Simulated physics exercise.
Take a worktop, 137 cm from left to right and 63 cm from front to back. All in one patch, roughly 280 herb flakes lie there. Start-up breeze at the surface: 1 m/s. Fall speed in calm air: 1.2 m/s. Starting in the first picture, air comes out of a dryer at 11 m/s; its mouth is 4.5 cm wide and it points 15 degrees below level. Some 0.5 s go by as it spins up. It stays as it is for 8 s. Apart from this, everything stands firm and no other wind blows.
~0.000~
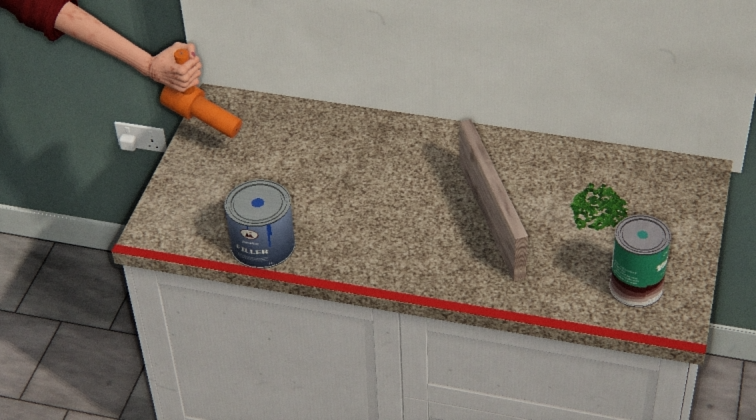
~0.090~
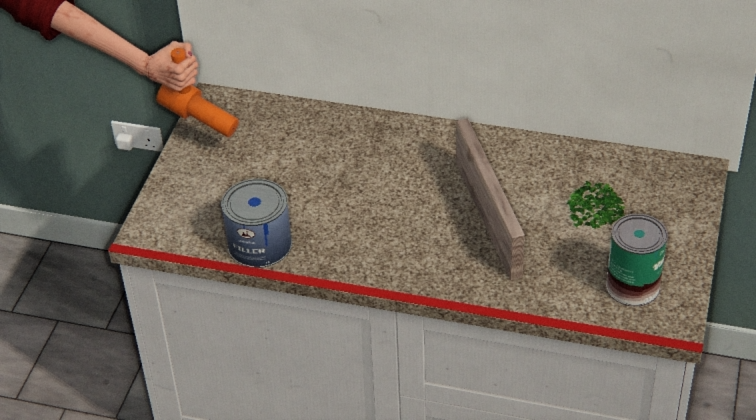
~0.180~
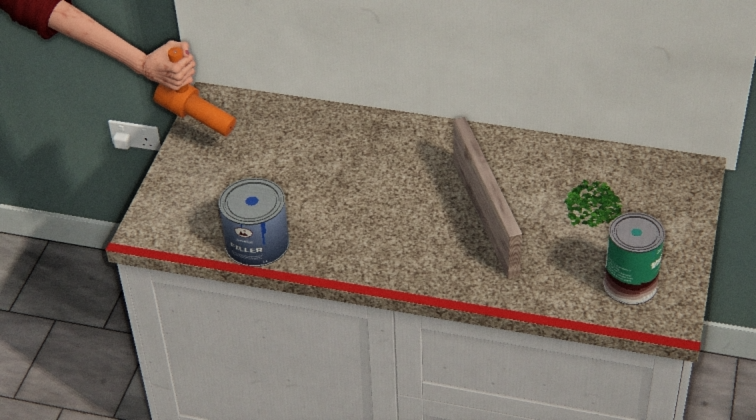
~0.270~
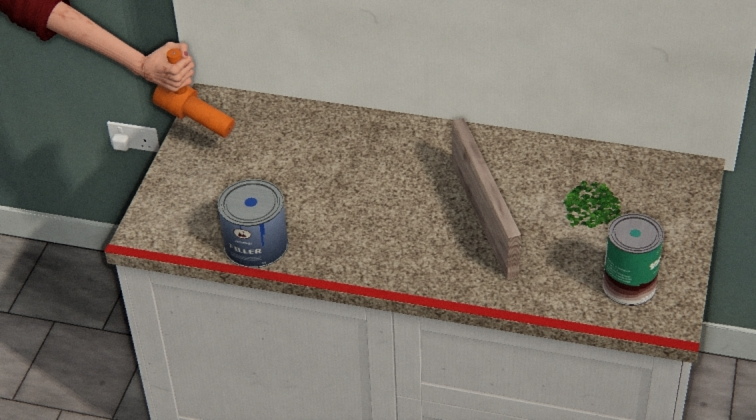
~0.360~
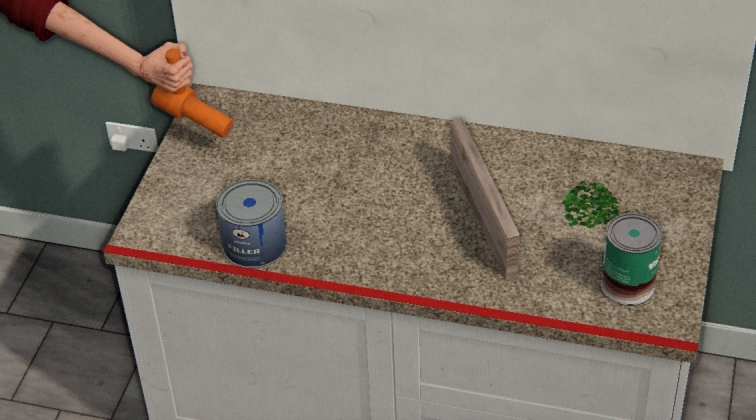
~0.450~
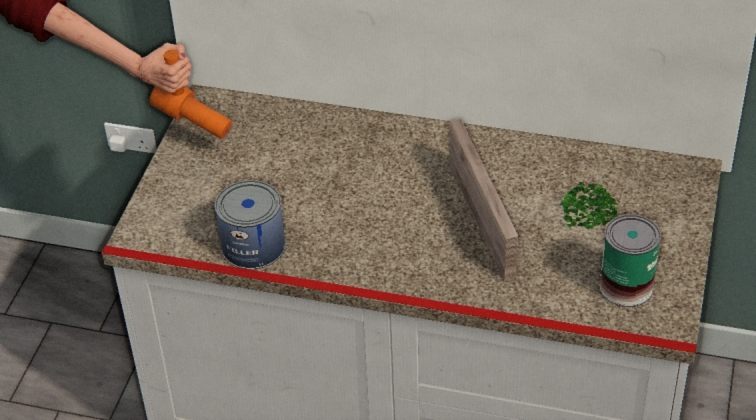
A hand held an orange dryer over the left end of a speckled worktop, pointing it toward two tins, an upright board and a patch of green flakes, and nothing on the surface moved.
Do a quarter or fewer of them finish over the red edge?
Yes, a quarter or fewer do.
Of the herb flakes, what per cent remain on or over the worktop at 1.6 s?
That works out to roughly 100 % remaining.
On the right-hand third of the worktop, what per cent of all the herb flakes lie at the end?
I'd put it at about 100 percent.
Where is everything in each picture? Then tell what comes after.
In the first frame, the middle of the herb flakes is near (602, 208), none has stirred yet and the mouth of the dryer is at (237, 129).
In the second frame, the middle of the herb flakes is near (598, 204), none has stirred yet and the red edge is centred on (393, 300).
In the third frame, the middle of the herb flakes is near (596, 203), none has stirred yet, the top of a board is at (486, 174) and the top of a tin is at (637, 232).
In the fourth frame, the middle of the herb flakes is near (595, 204) and none has stirred yet.
In the fifth frame, the middle of the herb flakes is near (593, 204) and none has stirred yet.
In the sixth frame, the middle of the herb flakes is near (592, 205) and none has stirred yet.
After 1.6 s, 0 % are on the move or not yet settled, 0 % are over the red edge; the middle of those still in play is near (592, 205).
After 2.6 s, 0 % are on the move or not yet settled, 0 % are over the red edge; the middle of those still in play is near (592, 205).
After 4.4 s, 0 % are on the move or not yet settled, 0 % are over the red edge; the middle of those still in play is near (592, 205).
After 8.0 s, at the end, 0 % are over the red edge; the middle of those still in play is near (592, 205).
